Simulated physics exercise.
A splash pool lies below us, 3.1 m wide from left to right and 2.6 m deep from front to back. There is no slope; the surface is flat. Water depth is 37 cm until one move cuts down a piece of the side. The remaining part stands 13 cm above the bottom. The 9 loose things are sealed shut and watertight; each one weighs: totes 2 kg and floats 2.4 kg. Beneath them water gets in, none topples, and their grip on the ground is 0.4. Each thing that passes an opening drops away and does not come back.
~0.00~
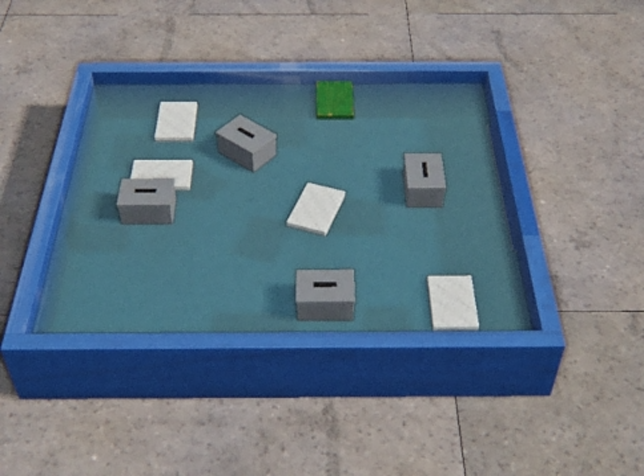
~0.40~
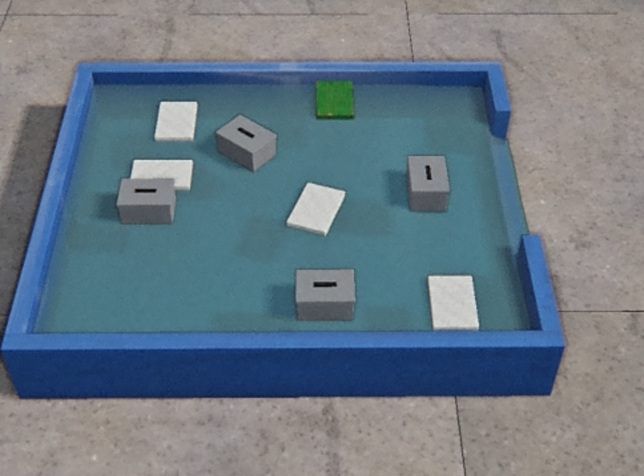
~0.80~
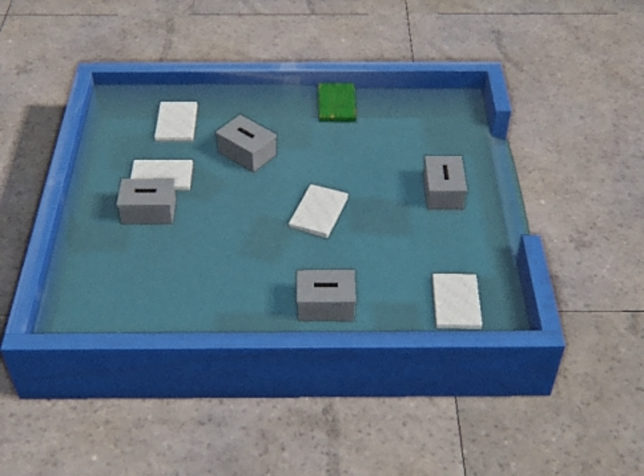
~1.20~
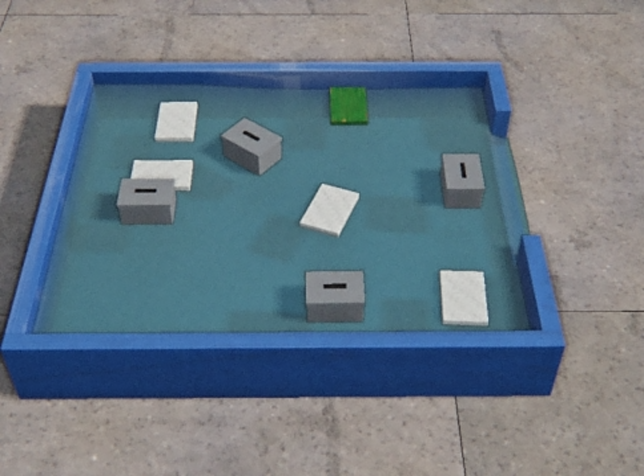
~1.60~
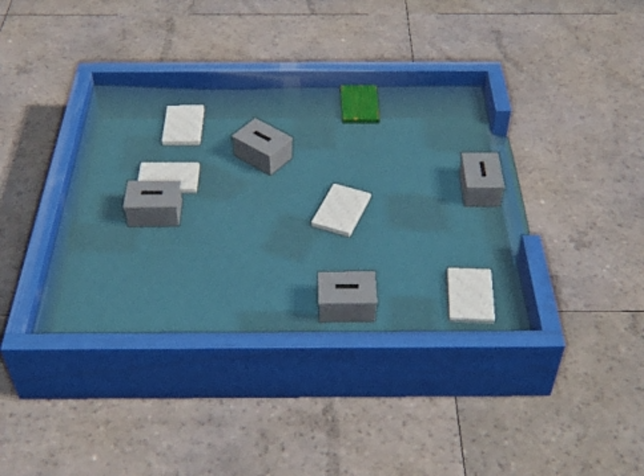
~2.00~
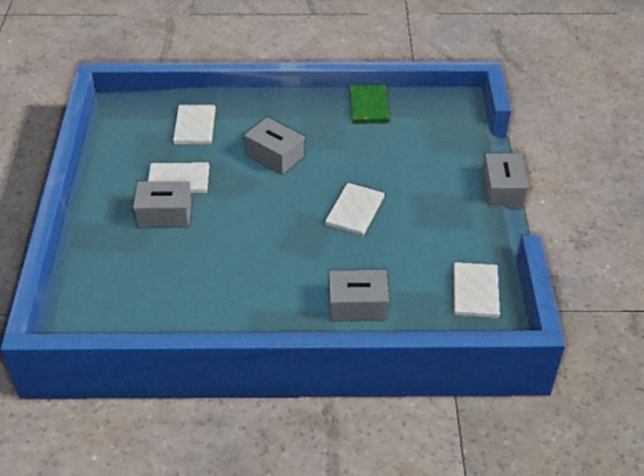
A blue-walled pool of water held floating gray blocks, white tiles and a green one; then a gap opened in its right wall, and they drifted rightward, the nearest gray block moving into the gap.
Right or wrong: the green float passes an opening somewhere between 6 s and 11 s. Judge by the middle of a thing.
Right.
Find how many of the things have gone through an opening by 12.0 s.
I count 4.
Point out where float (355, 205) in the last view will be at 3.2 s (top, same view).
Close to pixel (388, 206).
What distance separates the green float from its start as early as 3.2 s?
It has shifted about 50 cm.
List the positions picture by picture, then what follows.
The first picture shows the green float at (335, 98) floats; about 2960 L in view; 0 of 9 have shifted.
The second picture shows the green float at (335, 98), afloat; 37 cm deep round most things; 0 of 9 have shifted.
The third picture shows the green float at (337, 100), afloat; 36 cm deep round most things; 2 of 9 have shifted.
The fourth picture shows the green float at (348, 104) floats, 11 cm from its start; 34 cm deep round most things; 5 of 9 have shifted.
The fifth picture shows the green float at (360, 102) floats, 19 cm from its start; about 2710 L in view; 6 of 9 have shifted.
The sixth picture shows the green float at (370, 102), afloat, 27 cm from its start; about 2650 L in view; 9 of 9 have shifted.
After 3.2 s the green float is near (397, 108), 0.5 m from its start, afloat; 1 of 9 are out; 8 afloat.
After 7.2 s the green float is near (459, 133), 1.0 m from its start, afloat; 2 of 9 are out; 7 afloat.
After 12.0 s the green float has gone out (at 9.0 s); 4 of 9 are out; 5 afloat.
After 16.0 s the green float has gone out (at 9.0 s); 4 of 9 are out; 5 afloat.
